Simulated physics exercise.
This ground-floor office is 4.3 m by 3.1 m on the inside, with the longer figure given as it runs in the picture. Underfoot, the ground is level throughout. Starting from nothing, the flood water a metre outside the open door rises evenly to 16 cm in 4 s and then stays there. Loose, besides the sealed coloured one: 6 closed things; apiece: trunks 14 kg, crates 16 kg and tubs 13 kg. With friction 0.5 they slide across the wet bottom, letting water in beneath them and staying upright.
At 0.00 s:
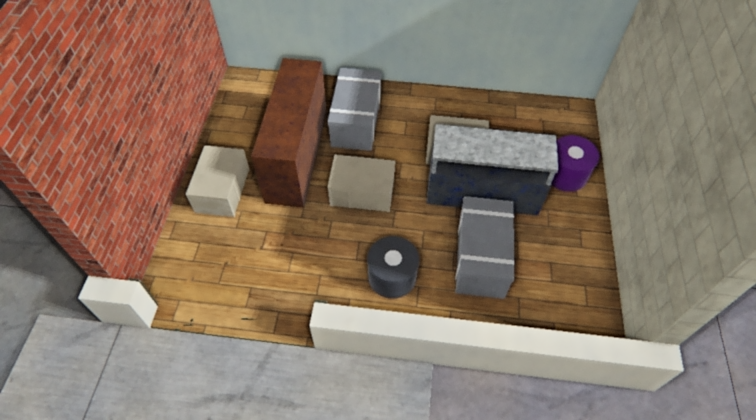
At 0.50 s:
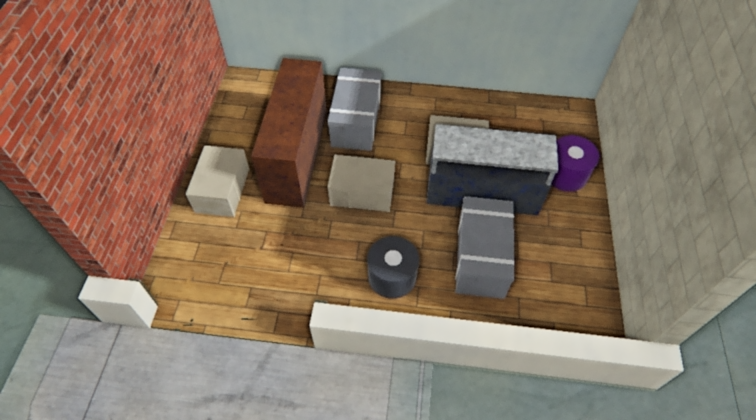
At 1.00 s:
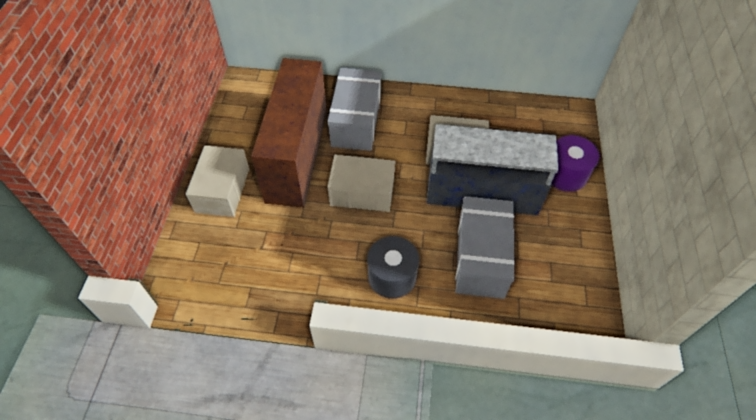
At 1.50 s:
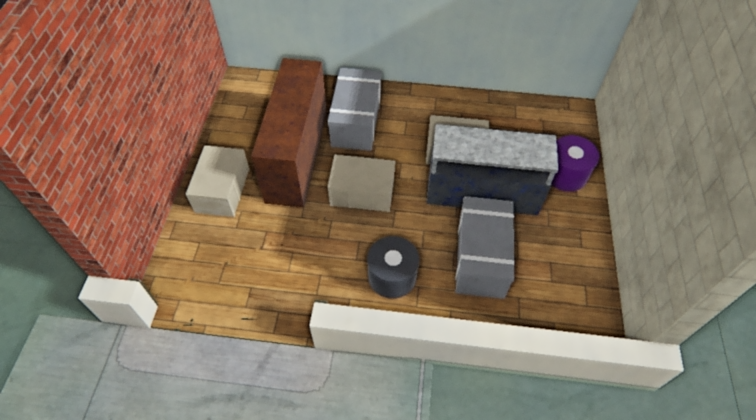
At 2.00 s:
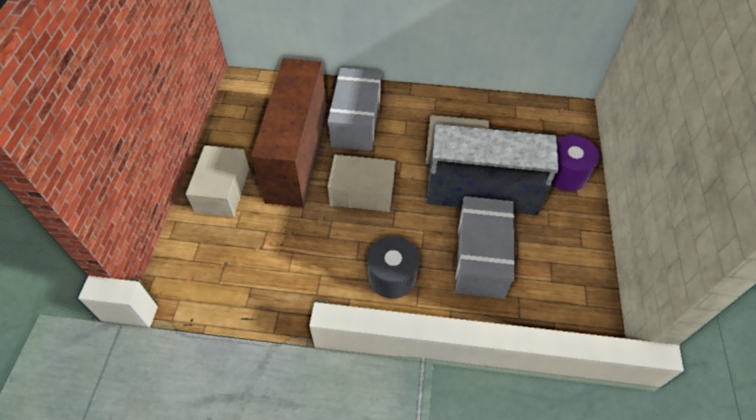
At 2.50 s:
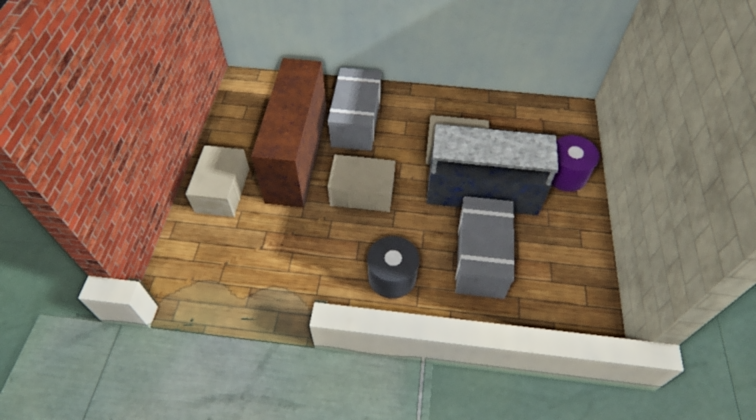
Shallow water spreading over the paving outside a brick-walled room, then reaching the wooden floor at the gap while furnishings stay still.
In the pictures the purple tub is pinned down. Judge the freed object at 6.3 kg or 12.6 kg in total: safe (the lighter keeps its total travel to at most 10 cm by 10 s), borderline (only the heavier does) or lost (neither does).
The modest weight is adequate.
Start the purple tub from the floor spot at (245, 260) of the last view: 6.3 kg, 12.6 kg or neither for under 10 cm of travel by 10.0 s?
It turns out that no load succeeds.
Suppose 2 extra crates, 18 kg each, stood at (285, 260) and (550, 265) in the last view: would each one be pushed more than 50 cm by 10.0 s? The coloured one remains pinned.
In order: Above the mark, within the mark.
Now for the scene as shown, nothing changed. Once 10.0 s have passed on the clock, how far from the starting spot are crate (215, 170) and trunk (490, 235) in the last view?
One is off by 150 cm, the other by 80 cm, in the order asked.
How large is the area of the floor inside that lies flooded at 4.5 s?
I'd estimate close to 3.0 m2.
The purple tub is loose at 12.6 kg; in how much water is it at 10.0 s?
Depth: Approx. 5 cm.
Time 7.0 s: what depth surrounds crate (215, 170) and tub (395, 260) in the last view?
First about 13 cm, second about 2 cm.
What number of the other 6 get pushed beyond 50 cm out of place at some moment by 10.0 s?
The number is 4.
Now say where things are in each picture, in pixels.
In the first picture, the purple tub at (576, 153) rests on the ground; water covers 0.0 m2; 0 of 7 have shifted.
In the second picture, the purple tub at (576, 153), on the bottom; water covers 0.0 m2; 0 of 7 have shifted.
In the third picture, the purple tub at (576, 153) rests on the ground; 0.0 m2 under water; 0 of 7 have shifted.
In the fourth picture, the purple tub at (576, 153) rests on the ground; water covers 0.0 m2; 0 of 7 have shifted.
In the fifth picture, the purple tub at (576, 153) rests on the ground; water covers 0.0 m2; 0 of 7 have shifted.
In the sixth picture, the purple tub at (576, 153) rests on the ground; 0.3 m2 under water; 0 of 7 have shifted.
After 3.5 s the purple tub would be 0 cm from its start with 6.3 kg and 0 cm from its start with 12.6 kg; 0 cm of water round it then.
After 4.5 s the purple tub would be 0 cm from its start with 6.3 kg and 0 cm from its start with 12.6 kg; 0 cm of water round it then.
After 7.0 s the purple tub would be 0 cm from its start with 6.3 kg and 0 cm from its start with 12.6 kg; 0 cm of water round it then.
After 10.0 s the purple tub would be 3 cm from its start with 6.3 kg and 0 cm from its start with 12.6 kg; 5 cm of water round it then.
